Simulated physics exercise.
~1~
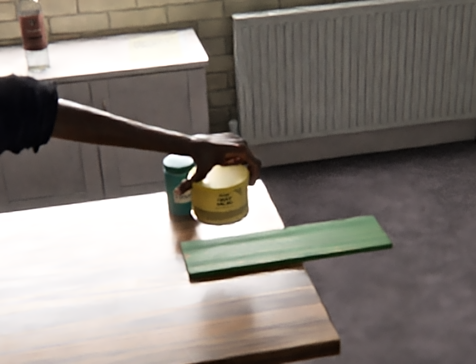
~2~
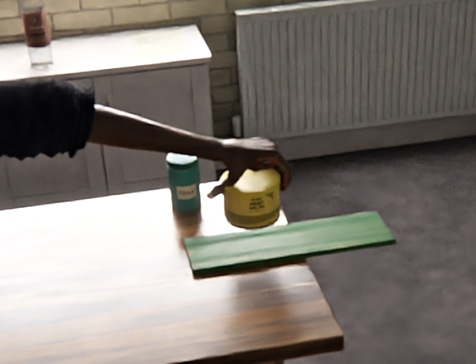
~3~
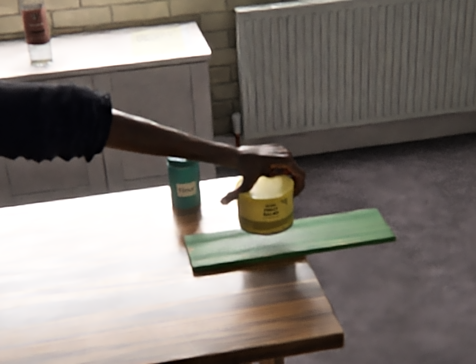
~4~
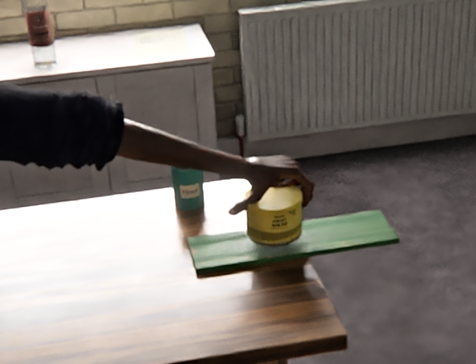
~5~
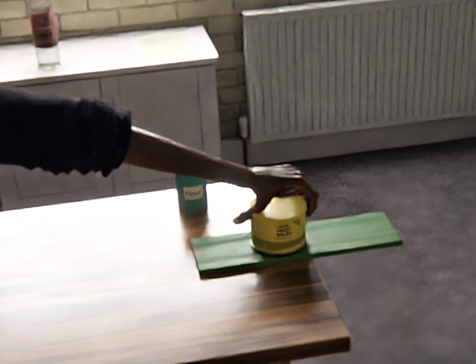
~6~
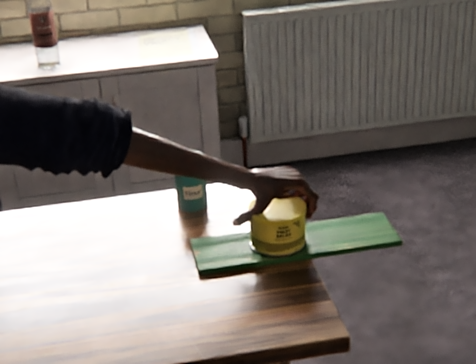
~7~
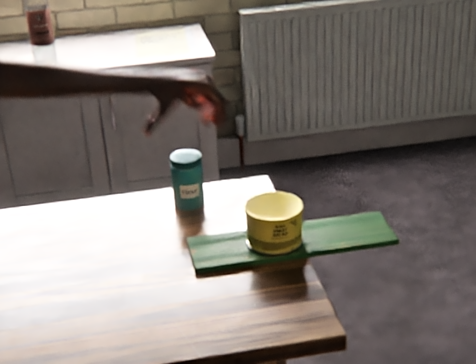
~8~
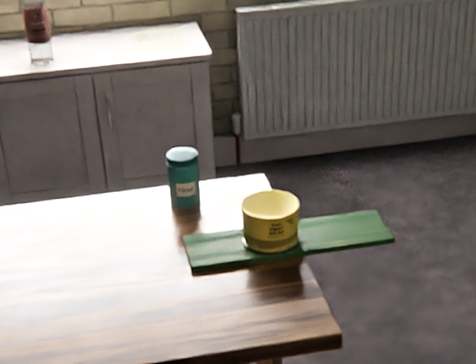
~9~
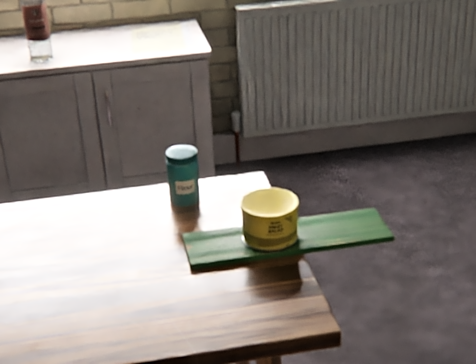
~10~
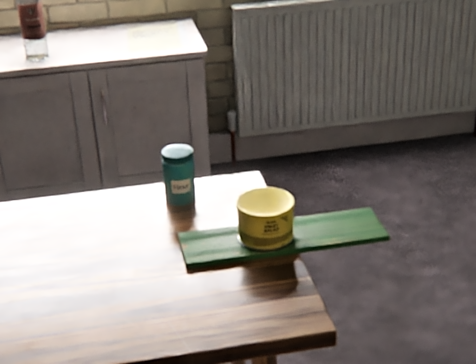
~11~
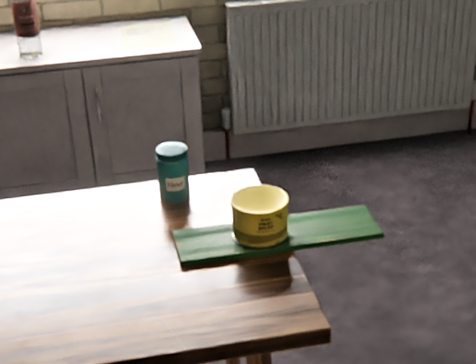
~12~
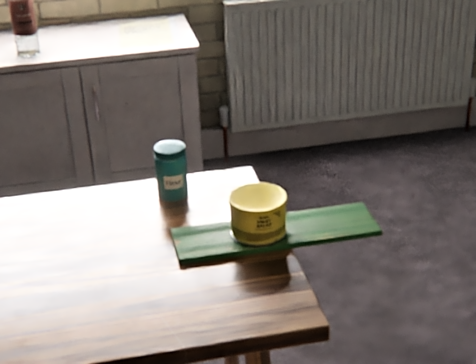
The video shows a hand moving a yellow tub from beside a turquoise jar onto a green board that sticks out over a table's end. The hand lets go and withdraws, and the board stays balanced with the tub resting on it.
